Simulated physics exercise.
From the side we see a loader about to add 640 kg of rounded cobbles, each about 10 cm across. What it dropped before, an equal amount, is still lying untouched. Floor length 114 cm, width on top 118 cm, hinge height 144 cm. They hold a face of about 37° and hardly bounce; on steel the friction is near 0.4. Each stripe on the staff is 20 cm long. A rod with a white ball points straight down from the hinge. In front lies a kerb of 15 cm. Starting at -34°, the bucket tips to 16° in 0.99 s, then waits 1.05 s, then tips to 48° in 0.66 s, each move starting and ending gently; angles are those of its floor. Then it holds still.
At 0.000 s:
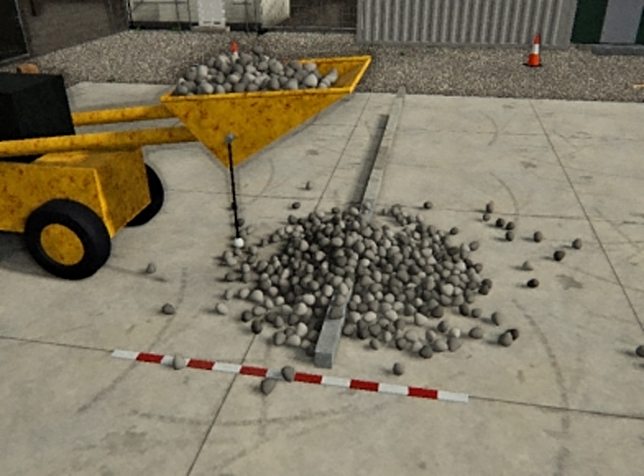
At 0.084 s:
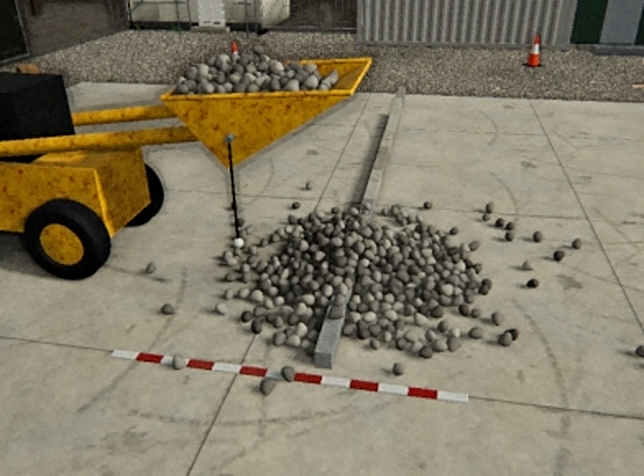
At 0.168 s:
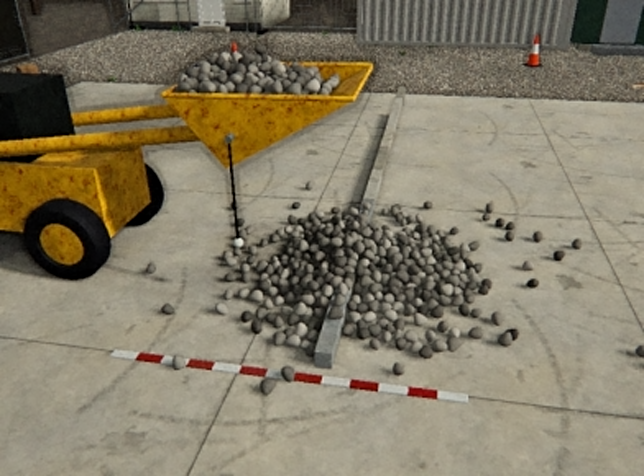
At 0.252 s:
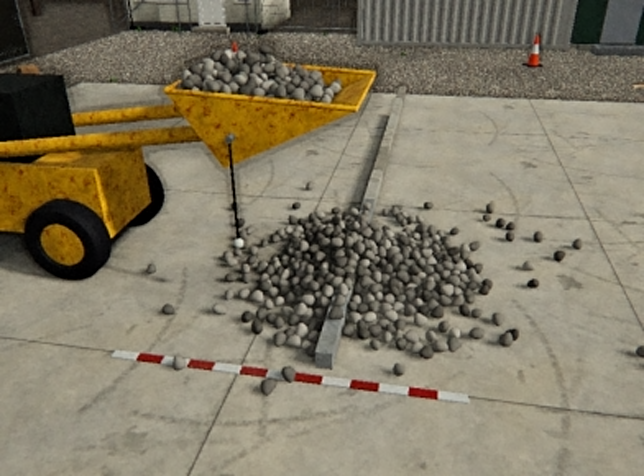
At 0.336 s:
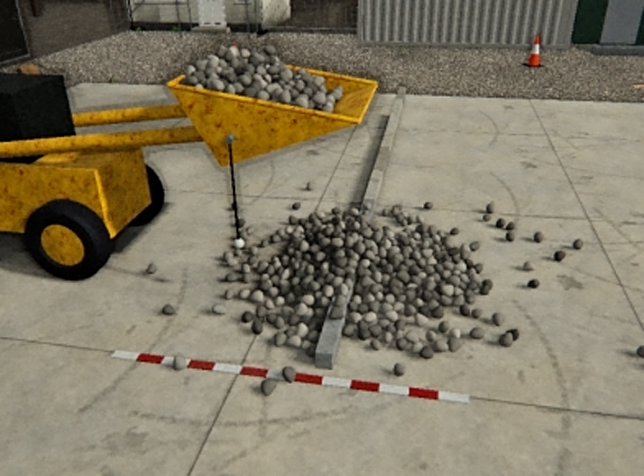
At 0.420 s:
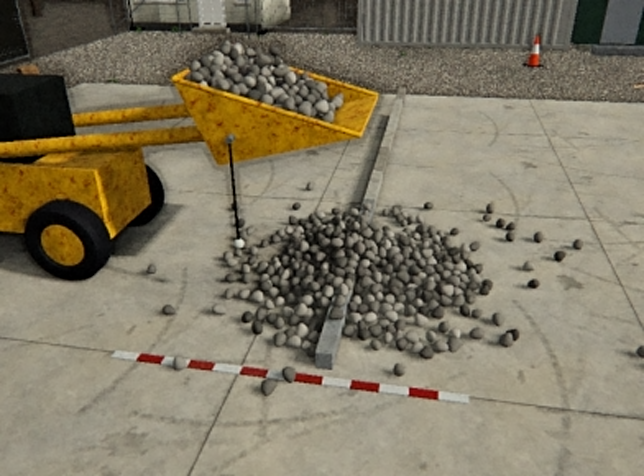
The video shows a yellow loader holding a bucket of rounded grey stones above concrete, beside a still heap of similar stones lying across a kerb. The bucket slowly tilts a little, its right-hand lip lowering with the stones inside.
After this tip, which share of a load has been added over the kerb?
Close to 71 parts in a hundred.
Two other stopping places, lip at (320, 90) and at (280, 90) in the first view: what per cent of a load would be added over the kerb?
Near 50 per cent from the first place, 25 from the second.
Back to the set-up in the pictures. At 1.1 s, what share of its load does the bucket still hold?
About 100 per cent.
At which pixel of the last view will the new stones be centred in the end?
Near (385, 256).
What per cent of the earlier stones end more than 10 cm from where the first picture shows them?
About 10 per cent.
After 0.7 s the floor is at 8°; in per cent of one load, 100 in the bucket, 57 on this side of the kerb, 45 over the kerb; the foremost stones are at (563, 273).
After 1.1 s the floor is at 16°; in per cent of one load, 98 in the bucket, 58 on this side of the kerb, 46 over the kerb; the foremost stones are at (563, 273).
After 3.2 s the floor is at 48°; in per cent of one load, 0 in the bucket, 88 on this side of the kerb, 115 over the kerb; the foremost stones are at (583, 289).
After 6.0 s the floor is at 48°; in per cent of one load, 0 in the bucket, 86 on this side of the kerb, 116 over the kerb; the foremost stones are at (583, 289). Net gain over the kerb, 71.
